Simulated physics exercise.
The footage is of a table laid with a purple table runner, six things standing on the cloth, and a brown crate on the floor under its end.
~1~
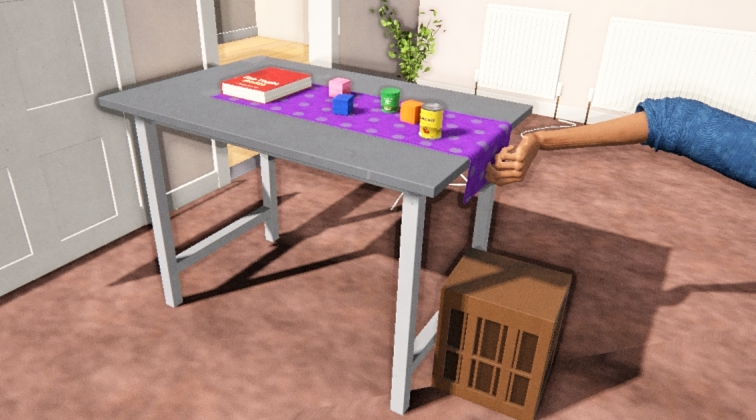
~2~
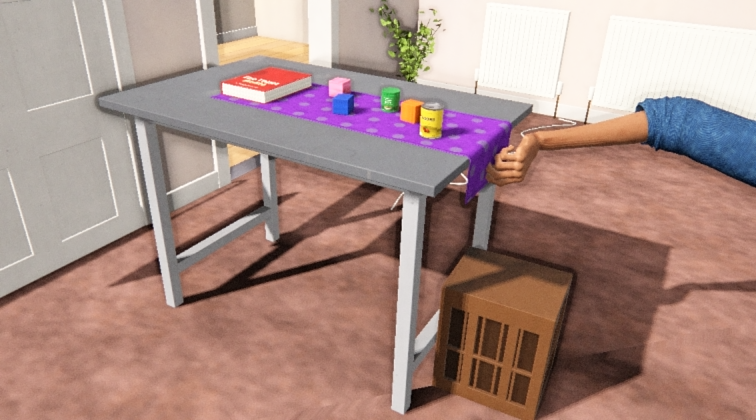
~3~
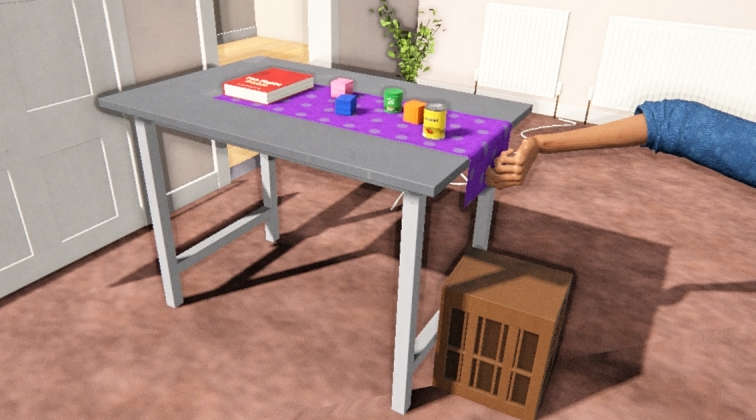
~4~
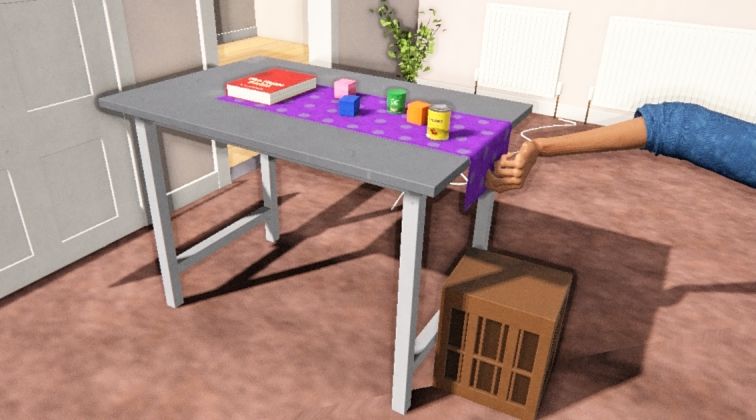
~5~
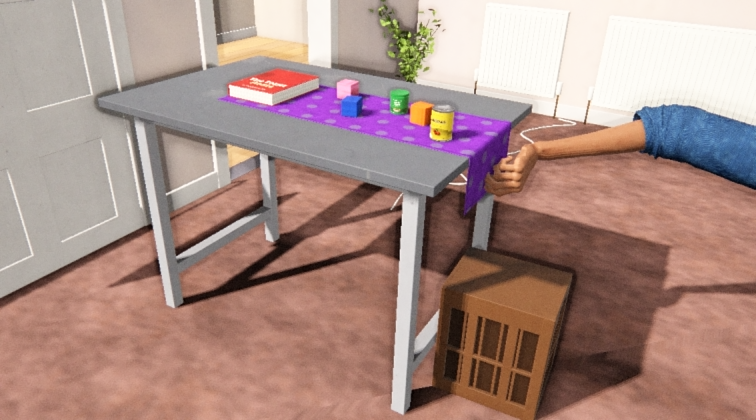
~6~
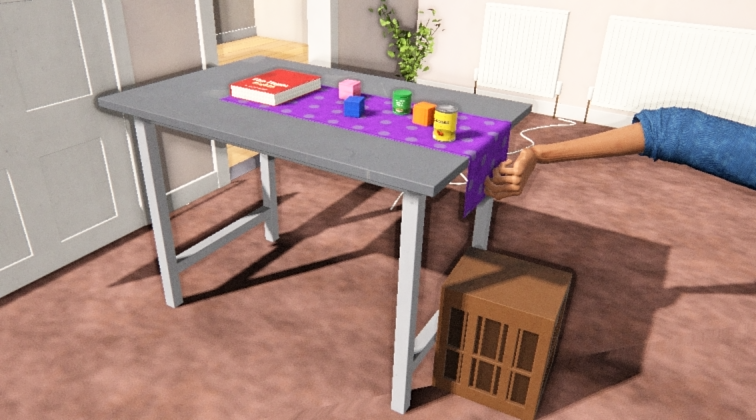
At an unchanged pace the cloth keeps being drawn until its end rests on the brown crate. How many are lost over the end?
The final total over the edge will be two.
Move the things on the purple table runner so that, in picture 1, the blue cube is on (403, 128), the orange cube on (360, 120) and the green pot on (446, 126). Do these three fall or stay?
So, the blue cube ends up down, the orange cube makes it through, the green pot ends up down.
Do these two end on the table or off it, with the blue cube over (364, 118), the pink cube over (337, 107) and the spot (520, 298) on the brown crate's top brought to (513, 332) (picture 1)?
As for the blue cube, it leaves the top; as for the pink cube, it stays in place.
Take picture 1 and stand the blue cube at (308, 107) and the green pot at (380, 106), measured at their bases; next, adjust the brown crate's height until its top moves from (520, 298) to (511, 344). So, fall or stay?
The blue cube ends up still on top and the green pot ends up off the top.
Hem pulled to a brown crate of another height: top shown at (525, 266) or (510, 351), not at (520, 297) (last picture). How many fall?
For the first height 1, for the second 4.
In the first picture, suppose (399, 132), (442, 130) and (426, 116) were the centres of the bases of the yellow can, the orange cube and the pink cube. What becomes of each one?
Result - yellow can: Down; orange cube: Down; pink cube: Down.
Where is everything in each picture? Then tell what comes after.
Hem (464, 204); yellow can (432, 106); orange cube (413, 103); green pot (391, 91); blue cube (343, 97); pink cube (340, 81); top of the crate (519, 298), in the first frame.
Hem (465, 204); yellow can (433, 106), in the second frame.
Hem (464, 207); orange cube (416, 103), in the third frame.
Hem (465, 212); green pot (397, 92); top of the crate (520, 297), in the fourth frame.
Hem (464, 215); blue cube (352, 98), in the fifth frame.
Hem (463, 218); yellow can (446, 108); orange cube (426, 105); green pot (403, 92); blue cube (355, 99); pink cube (350, 82), in the sixth frame.
A little later, hem near (483, 216); all still up.
Next, hem near (480, 248); yellow can gone.
Later still, hem on the crate; yellow can and orange cube gone.
When it is over, hem on the crate; yellow can and orange cube gone. The answer is two.
